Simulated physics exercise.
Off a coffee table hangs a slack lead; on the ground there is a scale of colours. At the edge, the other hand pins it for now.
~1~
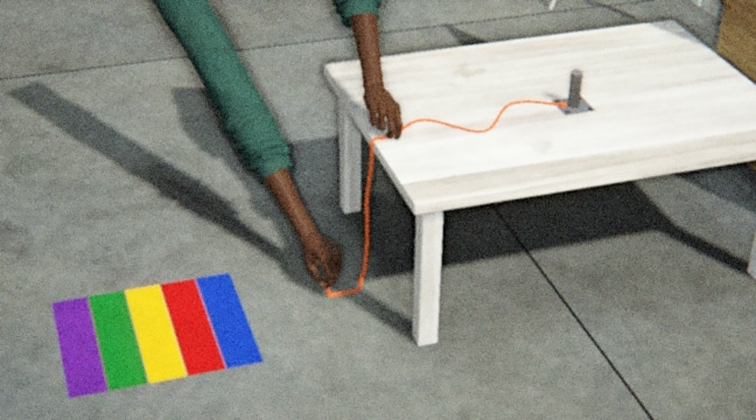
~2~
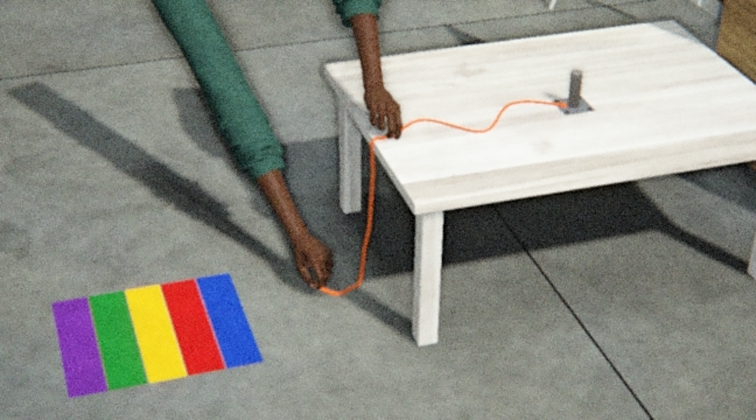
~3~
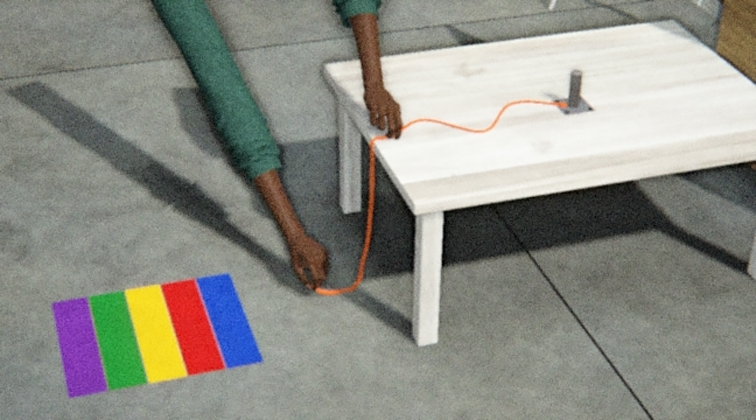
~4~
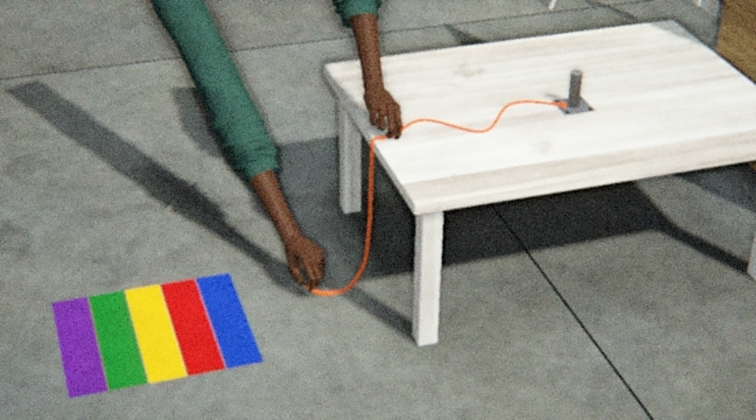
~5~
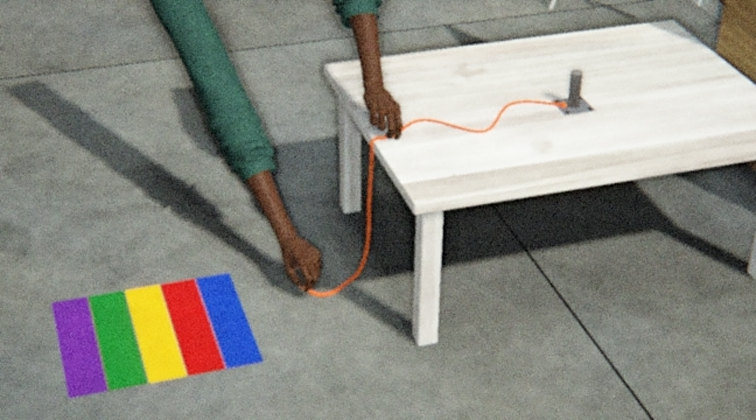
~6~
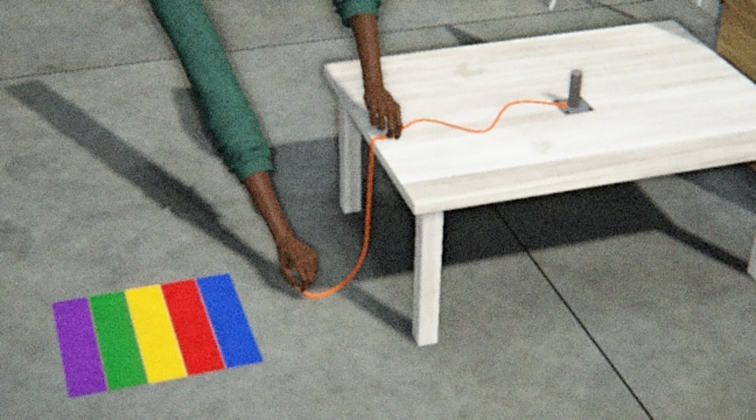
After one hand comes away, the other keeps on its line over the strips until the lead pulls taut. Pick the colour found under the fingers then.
Yellow is under them.
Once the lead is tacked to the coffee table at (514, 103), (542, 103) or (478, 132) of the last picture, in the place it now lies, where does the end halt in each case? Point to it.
The pixel places are (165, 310), (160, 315) and (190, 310), one per try.
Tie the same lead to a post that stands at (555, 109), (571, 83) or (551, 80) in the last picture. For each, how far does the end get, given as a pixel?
Pixels, try by try: About (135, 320), (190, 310), (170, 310).
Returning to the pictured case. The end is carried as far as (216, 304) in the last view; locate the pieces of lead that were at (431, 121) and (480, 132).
You'll see them at (399, 135) and then at (450, 128).
A little later, end near (216, 304); over blue.
Next, end near (179, 310); over red.
When it is tight, end near (156, 314); over yellow. The end stops over the yellow strip.
